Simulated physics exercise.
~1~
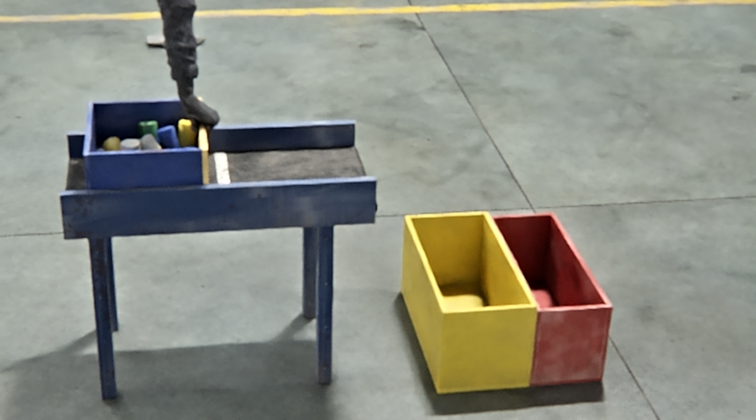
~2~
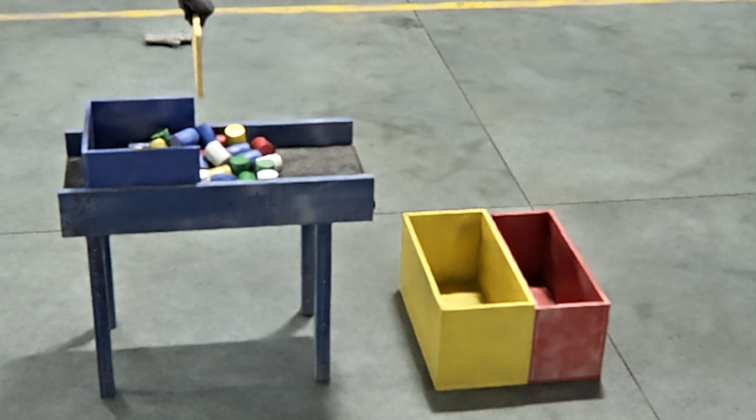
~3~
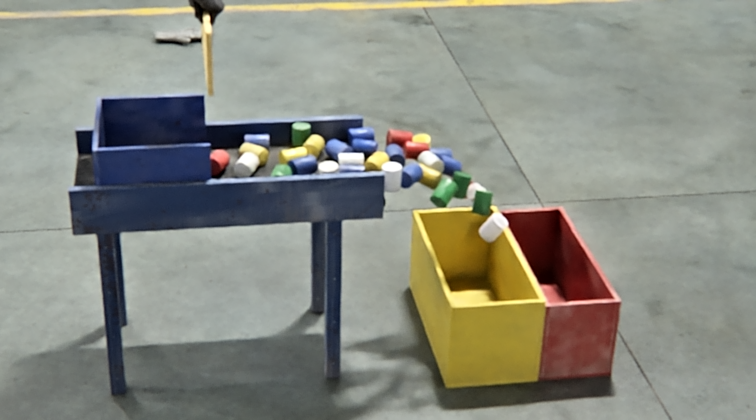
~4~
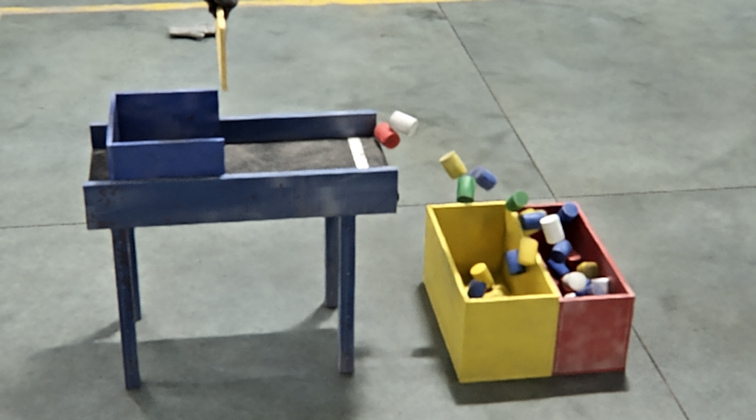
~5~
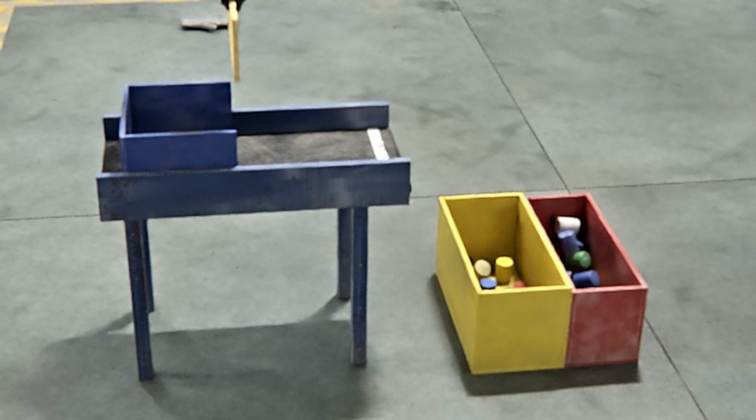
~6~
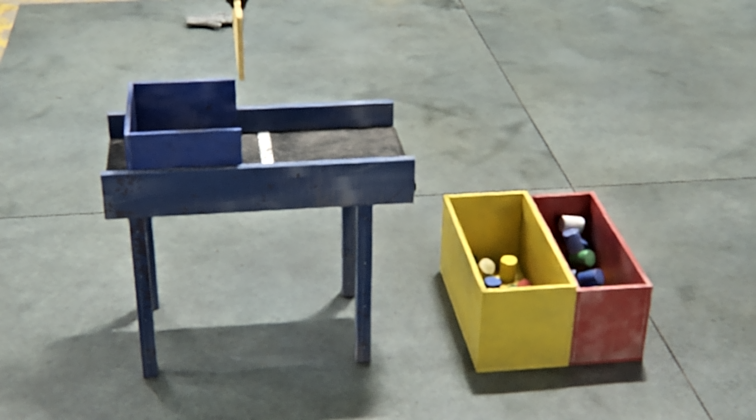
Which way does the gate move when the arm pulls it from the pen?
The gate moves up, and the arm then holds it above the table.
